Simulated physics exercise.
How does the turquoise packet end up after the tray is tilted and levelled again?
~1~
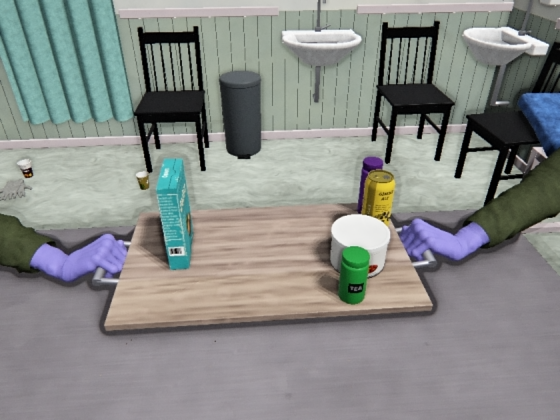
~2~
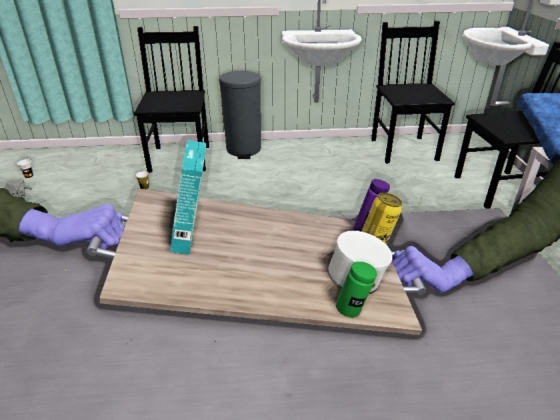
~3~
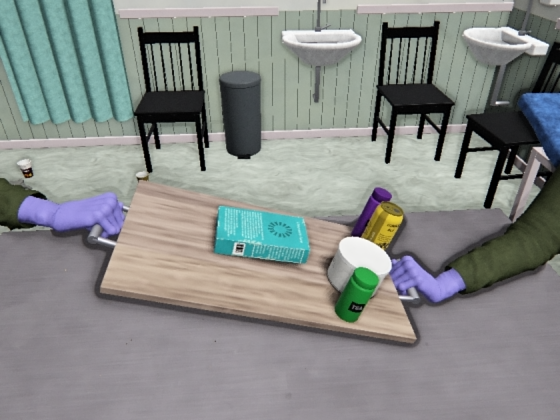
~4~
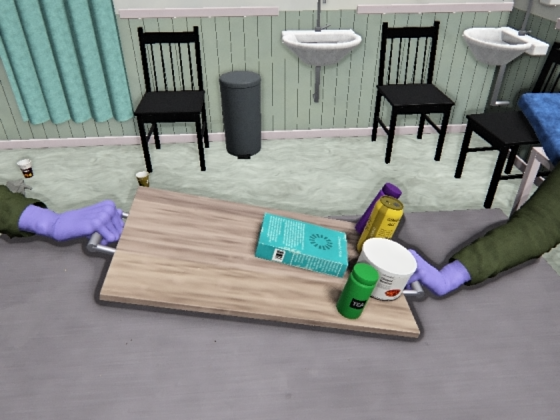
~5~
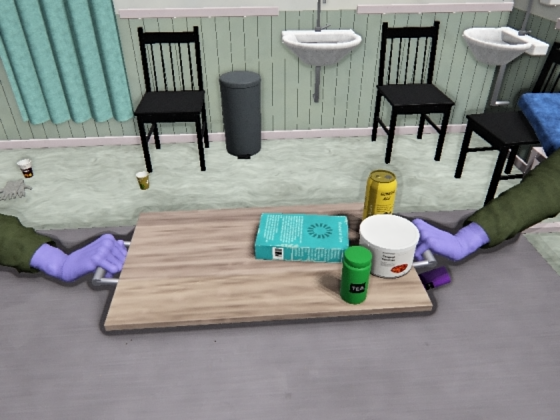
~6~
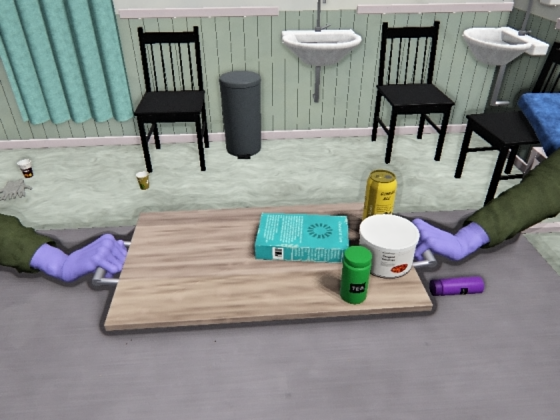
It topples over and ends lying flat on the tray, farther to the right and close to the white tub.
